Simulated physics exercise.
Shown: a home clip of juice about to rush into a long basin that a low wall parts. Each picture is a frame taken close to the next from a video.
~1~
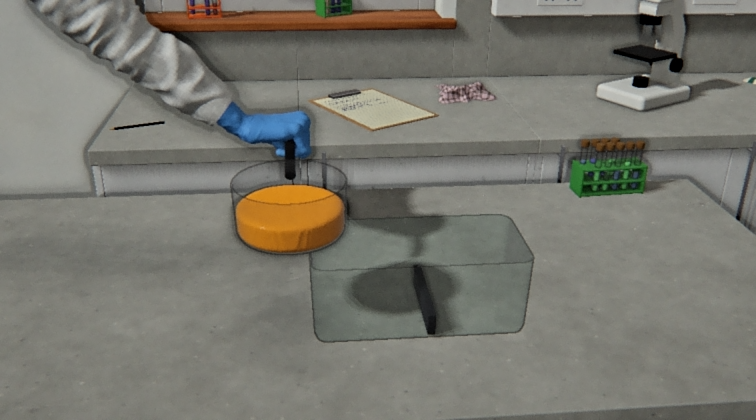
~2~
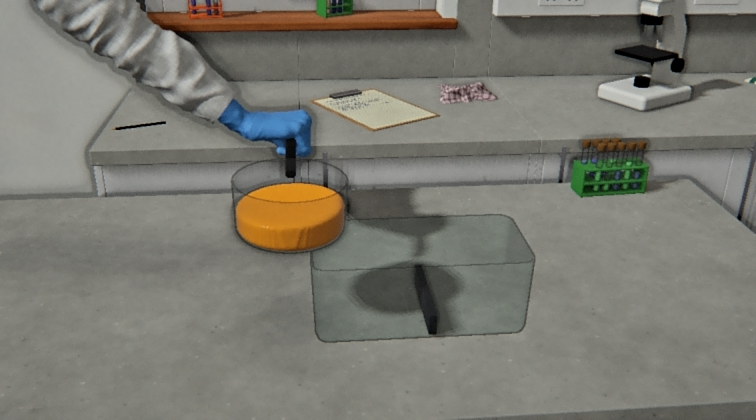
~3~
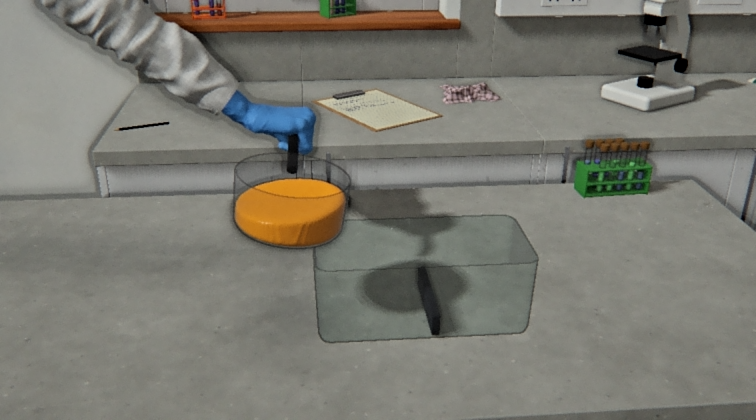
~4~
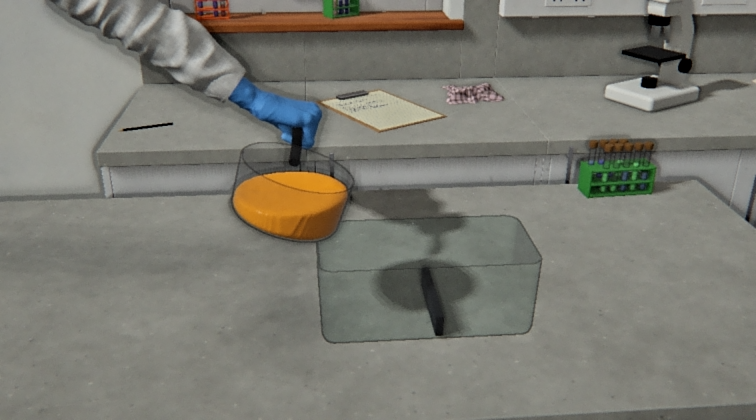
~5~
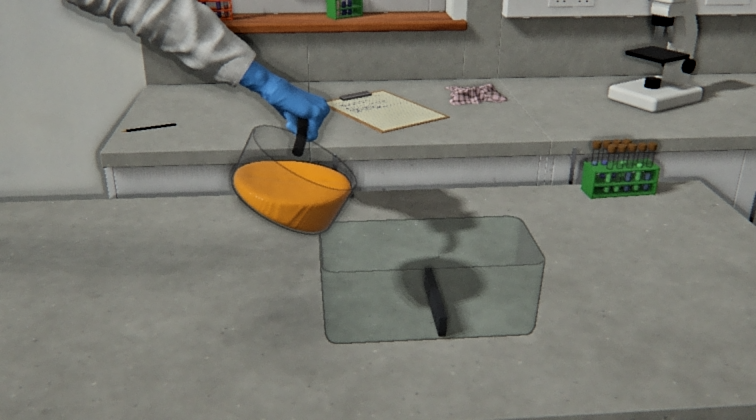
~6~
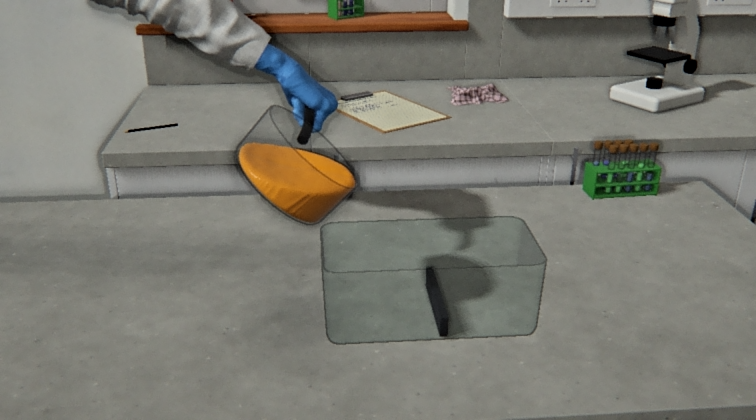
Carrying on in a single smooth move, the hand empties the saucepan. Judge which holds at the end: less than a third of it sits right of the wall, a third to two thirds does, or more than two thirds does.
Once it settles, the part right of the wall is a third to two thirds, I'd say.
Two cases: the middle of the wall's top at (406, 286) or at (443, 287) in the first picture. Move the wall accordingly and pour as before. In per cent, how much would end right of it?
65 % then 15 %, approximately.
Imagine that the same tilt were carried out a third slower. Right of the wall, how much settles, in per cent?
I'd estimate some 35 percent.
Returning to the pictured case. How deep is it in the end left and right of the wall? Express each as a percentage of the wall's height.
Roughly 40 left of the wall, roughly 50 right of it.
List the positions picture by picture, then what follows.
In the first picture, it leans 0°; its right rim is at (346, 180); the juice meets the walls at (236, 206) and (344, 203); the long basin's rim runs from (310, 246) to (522, 238); the wall's top is at (425, 290).
In the second picture, it leans 2°; its right rim is at (347, 181); the juice meets the walls at (236, 205) and (344, 200).
In the third picture, it leans 8°; its right rim is at (350, 181); the juice meets the walls at (236, 201) and (345, 195).
In the fourth picture, it leans 17°; its right rim is at (353, 182); the juice meets the walls at (235, 191) and (348, 189).
In the fifth picture, it leans 29°; its right rim is at (356, 183); the juice meets the walls at (234, 173) and (350, 182).
In the sixth picture, it leans 43°; its right rim is at (356, 183); the juice meets the walls at (239, 149) and (352, 175).
A moment on, the saucepan is tipped right over and 35 per cent is still to pour, 6 is left of the wall and 0 right of it.
Next, the saucepan is tipped right over and 1 per cent is still to pour, 27 is left of the wall and 64 right of it.
Then the saucepan is tipped right over and 1 per cent is still to pour, 33 is left of the wall and 35 right of it.
Later the saucepan is tipped right over and 1 per cent is still to pour, 44 is left of the wall and 43 right of it.
Finally, 47 per cent lies left of the wall, 42 right of it and 10 outside.
